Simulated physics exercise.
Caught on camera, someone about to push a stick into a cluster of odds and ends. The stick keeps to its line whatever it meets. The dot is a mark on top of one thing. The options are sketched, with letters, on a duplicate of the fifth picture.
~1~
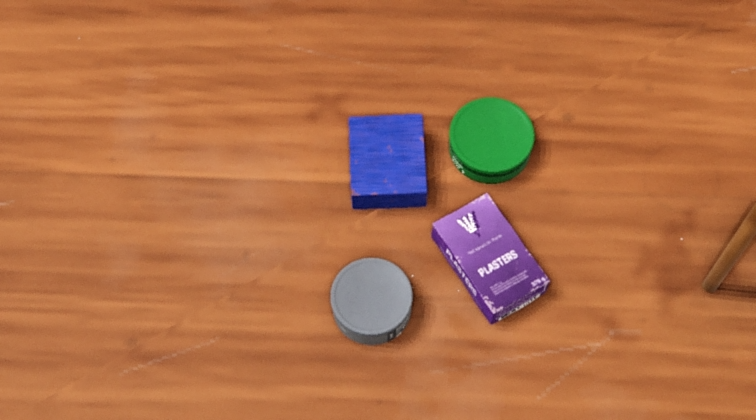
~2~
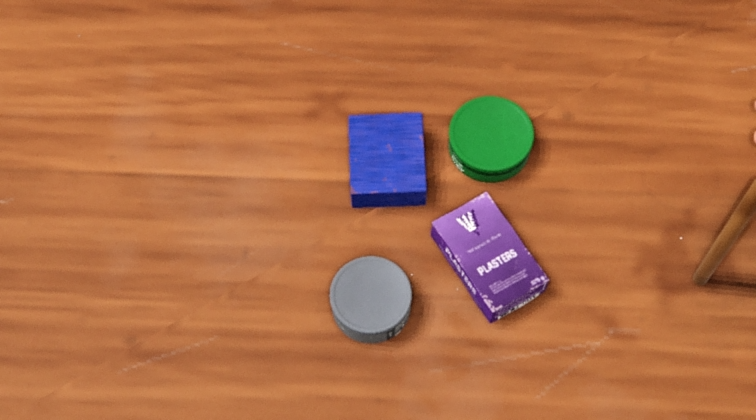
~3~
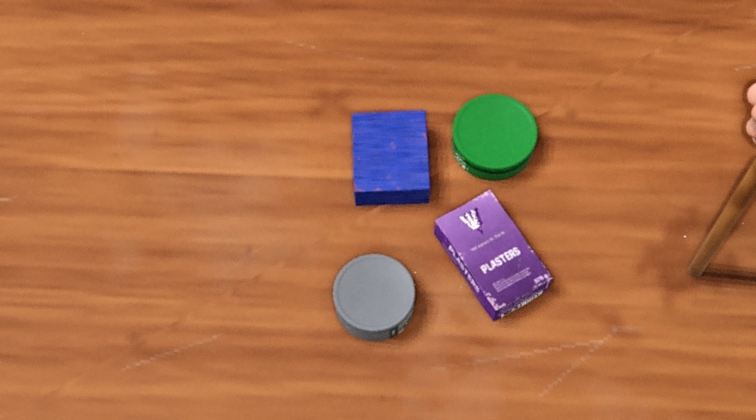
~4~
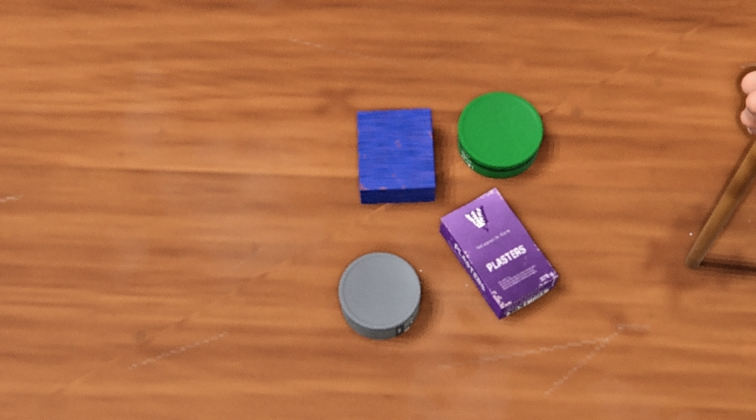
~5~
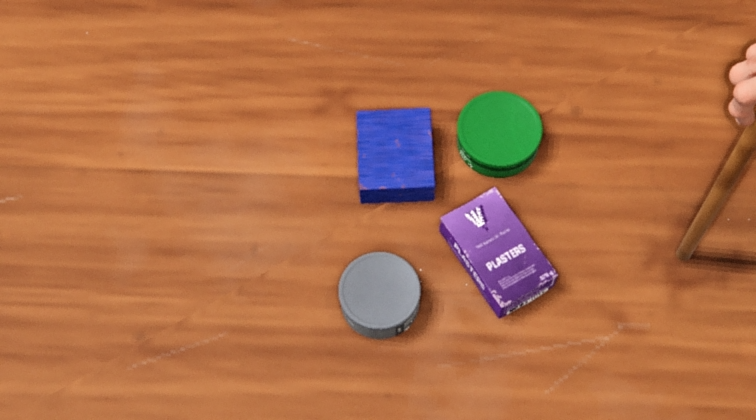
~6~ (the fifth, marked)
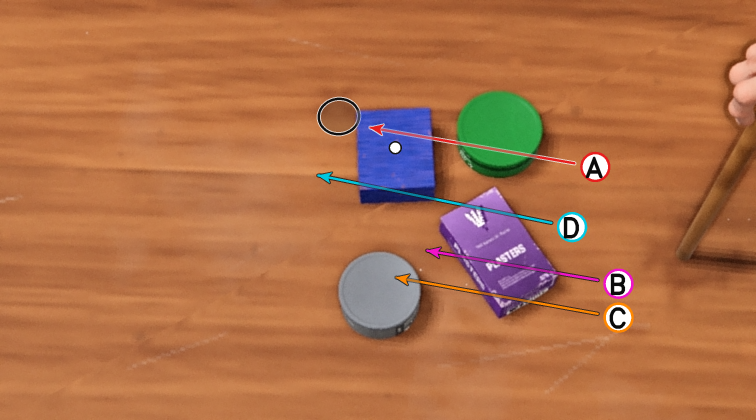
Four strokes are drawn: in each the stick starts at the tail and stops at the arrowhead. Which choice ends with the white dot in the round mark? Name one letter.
D.
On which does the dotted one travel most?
D.
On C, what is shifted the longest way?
It is the purple box.
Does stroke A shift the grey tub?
No.
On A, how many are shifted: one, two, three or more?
It moves two.
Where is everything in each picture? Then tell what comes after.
The first frame shows blue block (387, 162); green tub (490, 141); purple box (489, 258).
The second frame shows purple box (488, 257); grey tub (371, 300).
The third frame shows blue block (390, 158); green tub (493, 138).
The fourth frame shows purple box (497, 253); grey tub (380, 296).
The fifth frame shows blue block (395, 156); green tub (498, 135); purple box (497, 252).
On the marked copy, A from (575, 163) to (370, 128); B from (598, 280) to (427, 251); C from (598, 314) to (396, 278); D from (551, 223) to (318, 175); the ring at (339, 116); the white dot at (395, 148).
With D. Early on, foot of the stick (467, 207); blue block (395, 156); purple box (484, 259).
Further on, foot of the stick (384, 189); blue block (365, 141); purple box (483, 260).
At the end, foot of the stick (318, 176); blue block (343, 126); purple box (483, 260); the dot on the blue block is in the ring.
As for the rest, A leaves the dotted thing at (355, 159); B leaves the dotted thing at (395, 156); C leaves the dotted thing at (391, 141).
